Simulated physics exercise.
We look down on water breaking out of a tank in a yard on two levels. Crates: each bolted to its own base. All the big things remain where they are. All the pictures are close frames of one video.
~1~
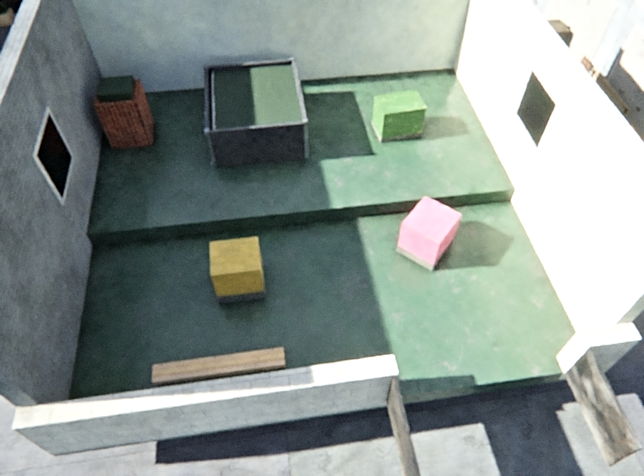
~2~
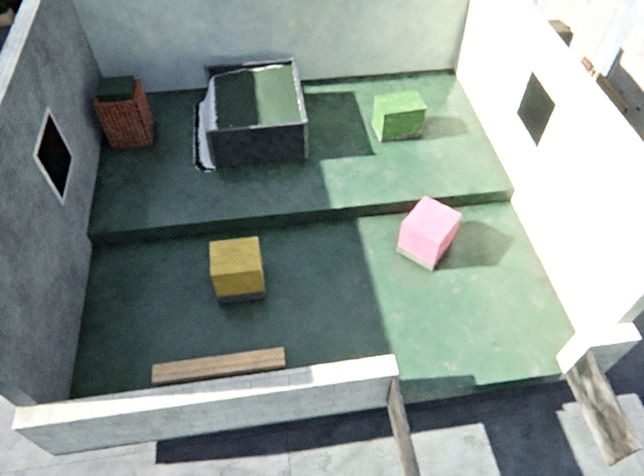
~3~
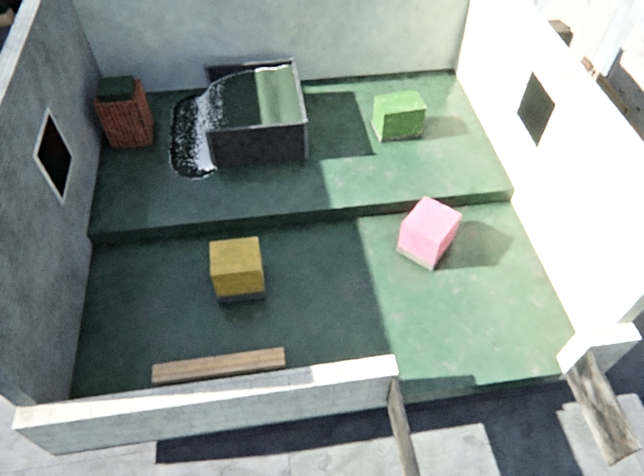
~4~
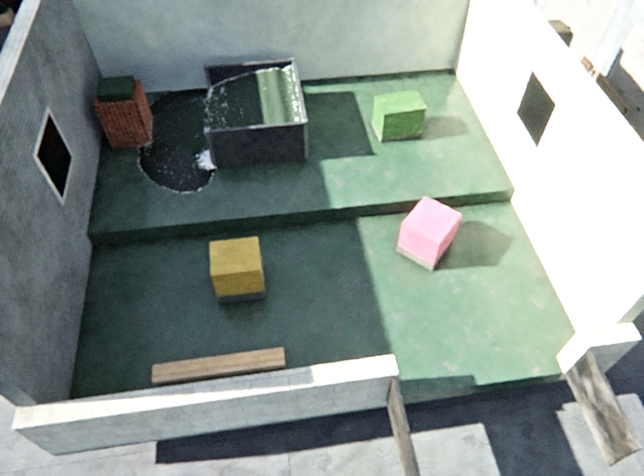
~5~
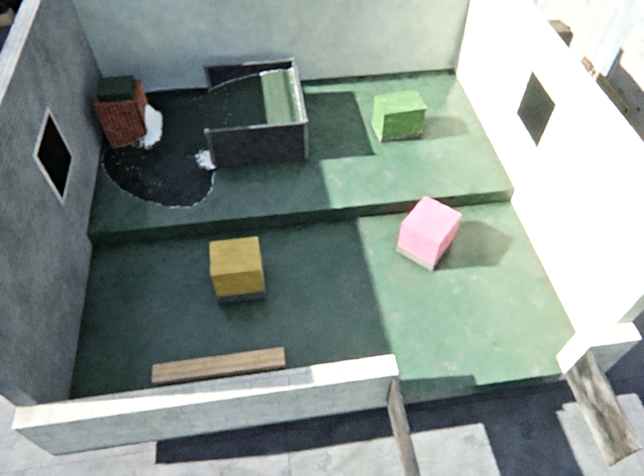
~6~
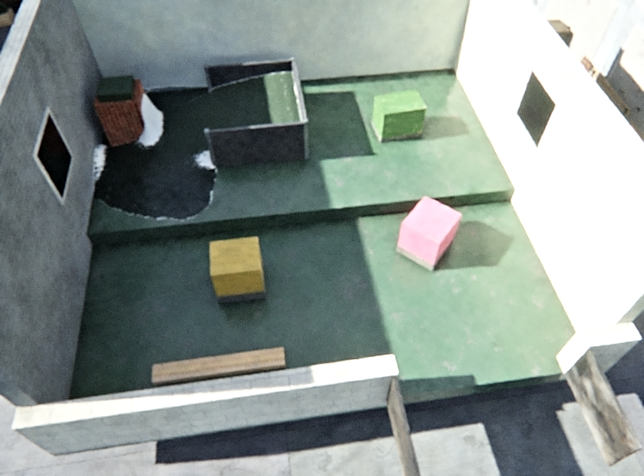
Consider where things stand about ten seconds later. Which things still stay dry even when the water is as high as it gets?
Taking each one: The yellow crate stays dry; the pink crate stays dry; the green crate stays dry.
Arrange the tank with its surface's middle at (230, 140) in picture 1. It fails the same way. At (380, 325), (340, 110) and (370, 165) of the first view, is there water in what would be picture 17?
Taking the three spots in order: Bare, bare, bare.
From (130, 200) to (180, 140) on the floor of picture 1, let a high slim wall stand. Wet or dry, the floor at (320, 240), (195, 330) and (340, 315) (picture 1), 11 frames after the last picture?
First unwetted, then inundated, then unwetted.
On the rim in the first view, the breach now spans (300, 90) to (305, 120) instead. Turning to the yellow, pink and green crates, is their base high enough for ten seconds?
Result - yellow one is missed; pink one is hit by the flood; green one is hit by the flood.
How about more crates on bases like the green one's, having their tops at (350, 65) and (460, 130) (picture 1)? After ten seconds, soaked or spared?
For the first position it is reached; for the second it is missed.
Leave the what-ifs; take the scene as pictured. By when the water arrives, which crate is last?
Go for the pink one.
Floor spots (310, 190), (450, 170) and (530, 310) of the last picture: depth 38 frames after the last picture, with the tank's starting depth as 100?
Around 0, 0 and 4 percent, in that order.
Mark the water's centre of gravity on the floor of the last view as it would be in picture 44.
Roughly (246, 212) in the last picture.
A moment on, water covers 15 % of the floor; the yellow crate not reached, the pink crate not reached, the green crate not reached.
Next, water covers 25 % of the floor; the yellow crate not reached, the pink crate not reached, the green crate not reached.
Then, water covers 40 % of the floor; the yellow crate water round its plinth, the pink crate not reached, the green crate not reached.
Later, water covers 70 % of the floor; the yellow crate water round its plinth, the pink crate water round its plinth, the green crate water round its plinth.
In the end, water covers 75 % of the floor; the yellow crate stayed above the water, the pink crate stayed above the water, the green crate stayed above the water.
